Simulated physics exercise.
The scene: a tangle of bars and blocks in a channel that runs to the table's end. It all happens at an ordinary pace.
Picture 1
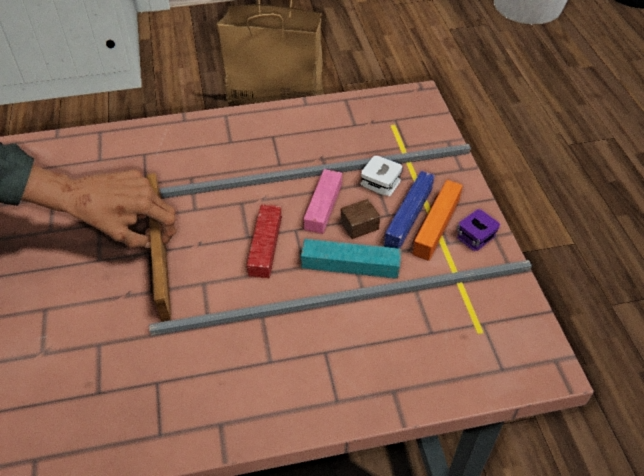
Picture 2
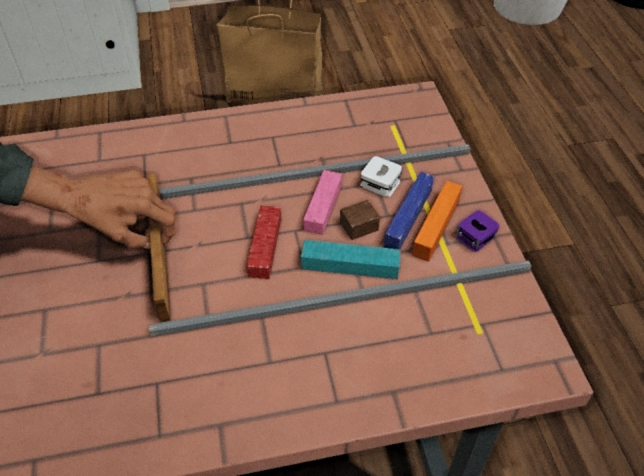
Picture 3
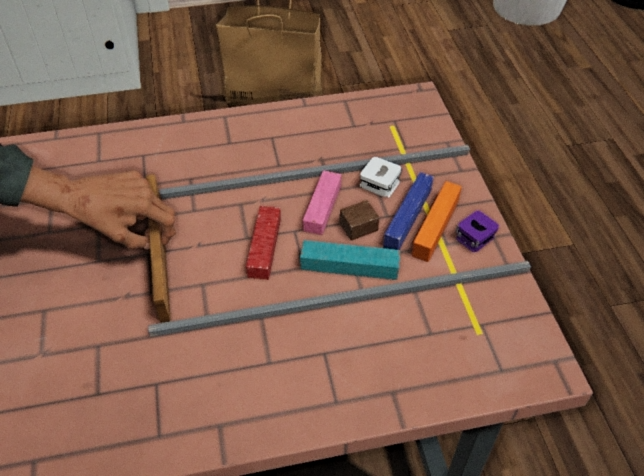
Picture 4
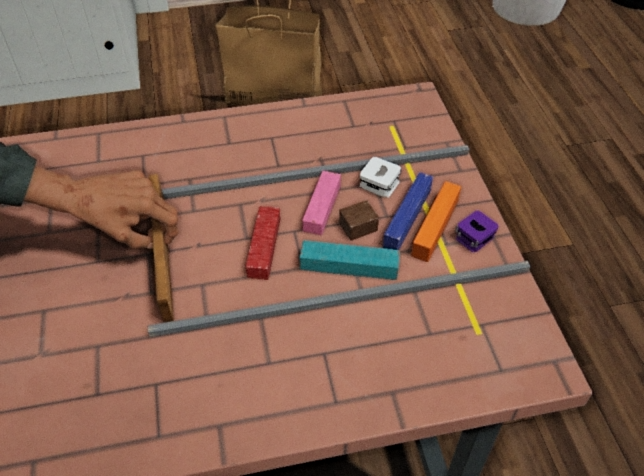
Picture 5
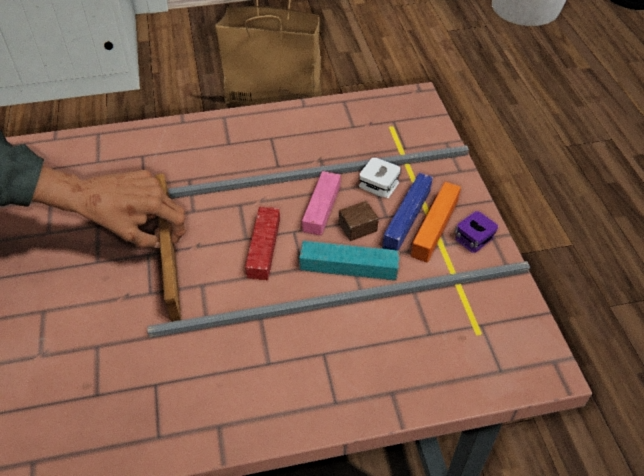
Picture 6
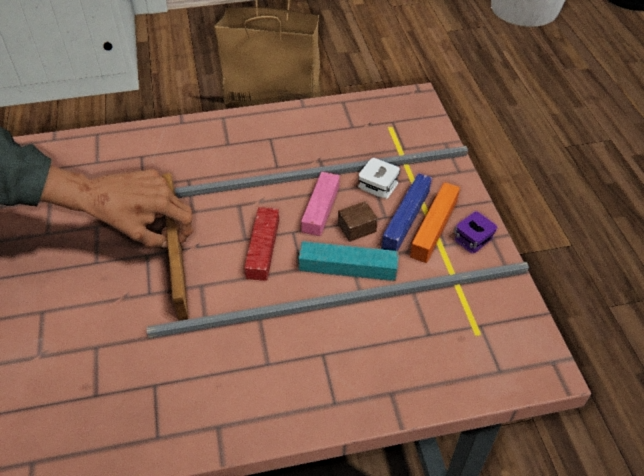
A hand at the left slides an upright wooden board slightly to the right between two grey rails on a brick-patterned tabletop, seen from above at an angle, with a wooden floor beyond. Ahead of it lie red, pink, turquoise, blue and orange bars, a brown block, and white and purple cases, near a yellow tape line. The board stays clear of the red bar, and the objects and view barely change.
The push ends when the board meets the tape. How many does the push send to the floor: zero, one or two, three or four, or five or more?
In the end the number that fall off is three or four.
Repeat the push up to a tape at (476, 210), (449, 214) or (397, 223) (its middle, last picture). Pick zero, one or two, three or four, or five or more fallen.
Taking them in turn, 5 or more; five or more; one to two.
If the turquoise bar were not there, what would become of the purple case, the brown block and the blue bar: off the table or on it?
The purple case drops off; the brown block stays on; the blue bar remains up.
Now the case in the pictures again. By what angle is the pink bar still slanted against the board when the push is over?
Roughly 0° out of line.
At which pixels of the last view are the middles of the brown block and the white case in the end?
About (482, 203), and the other about (468, 163).
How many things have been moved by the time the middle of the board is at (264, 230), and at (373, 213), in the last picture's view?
At the one place 1, at the other 8.
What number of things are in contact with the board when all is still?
The number is 1.
A little later, none off yet; purple case at rest near (475, 233); orange stick at rest near (436, 222); blue bar at rest near (407, 212).
Next, none off yet; purple case moving near (482, 233); orange stick shifted a little near (452, 209); blue bar shifted a little near (435, 205).
When it is over, the number that fall off is three or four; down, blue bar, orange stick and purple case.
